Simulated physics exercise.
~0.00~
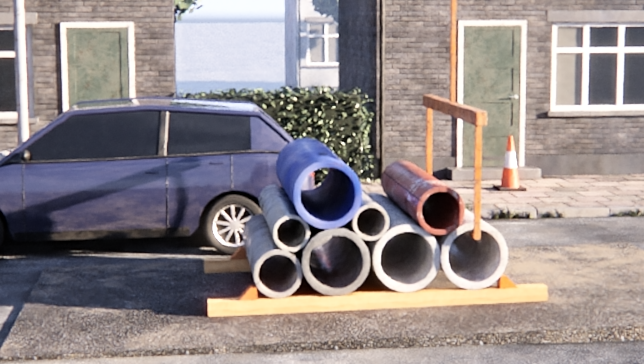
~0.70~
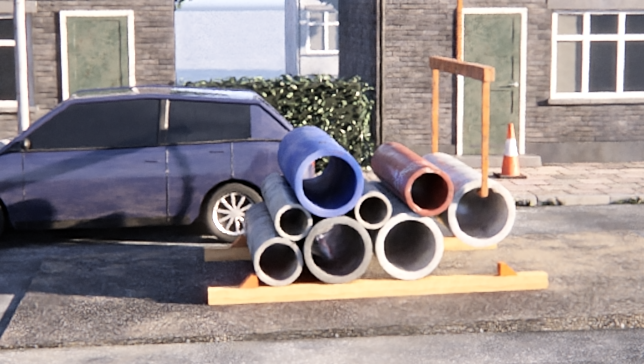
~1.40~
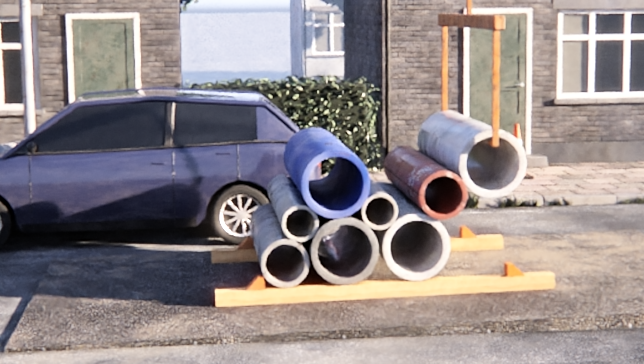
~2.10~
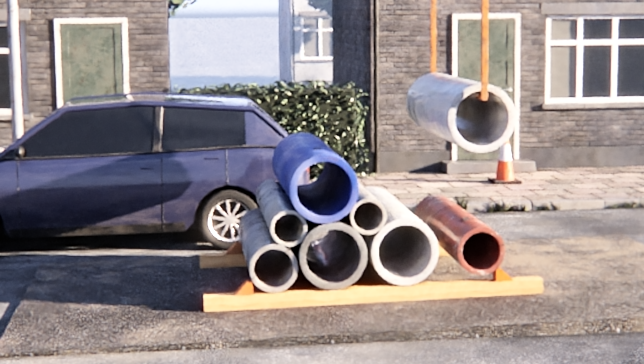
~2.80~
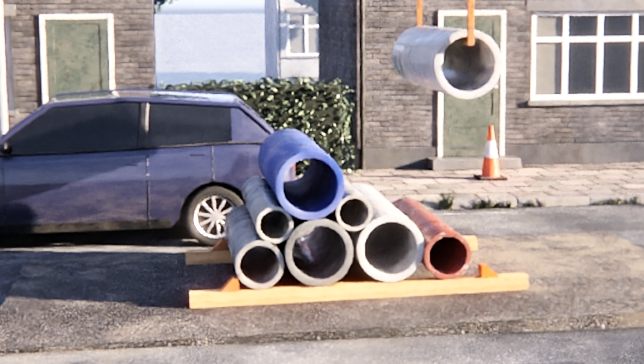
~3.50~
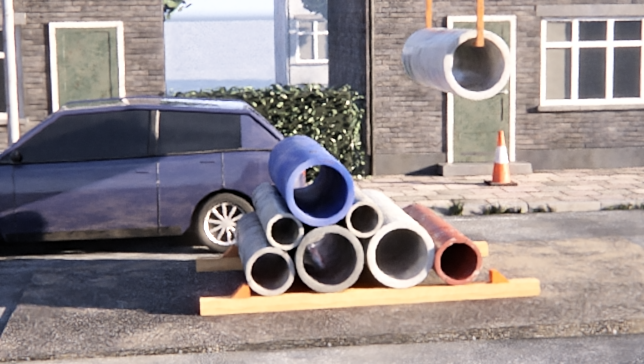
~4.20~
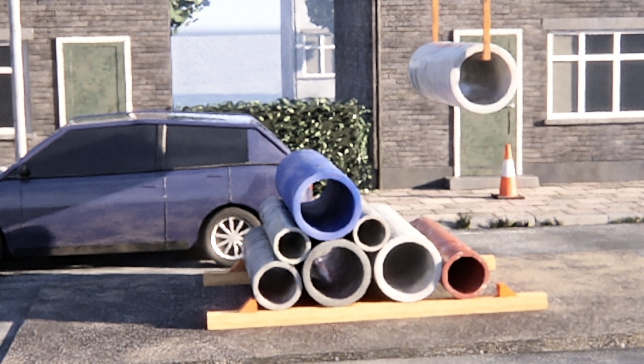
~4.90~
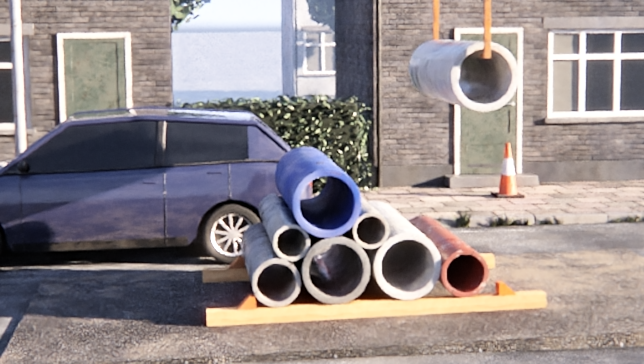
On a roadside by a parked car, an orange beam hoisting a grey pipe clear, a red one dropping, the blue staying put.
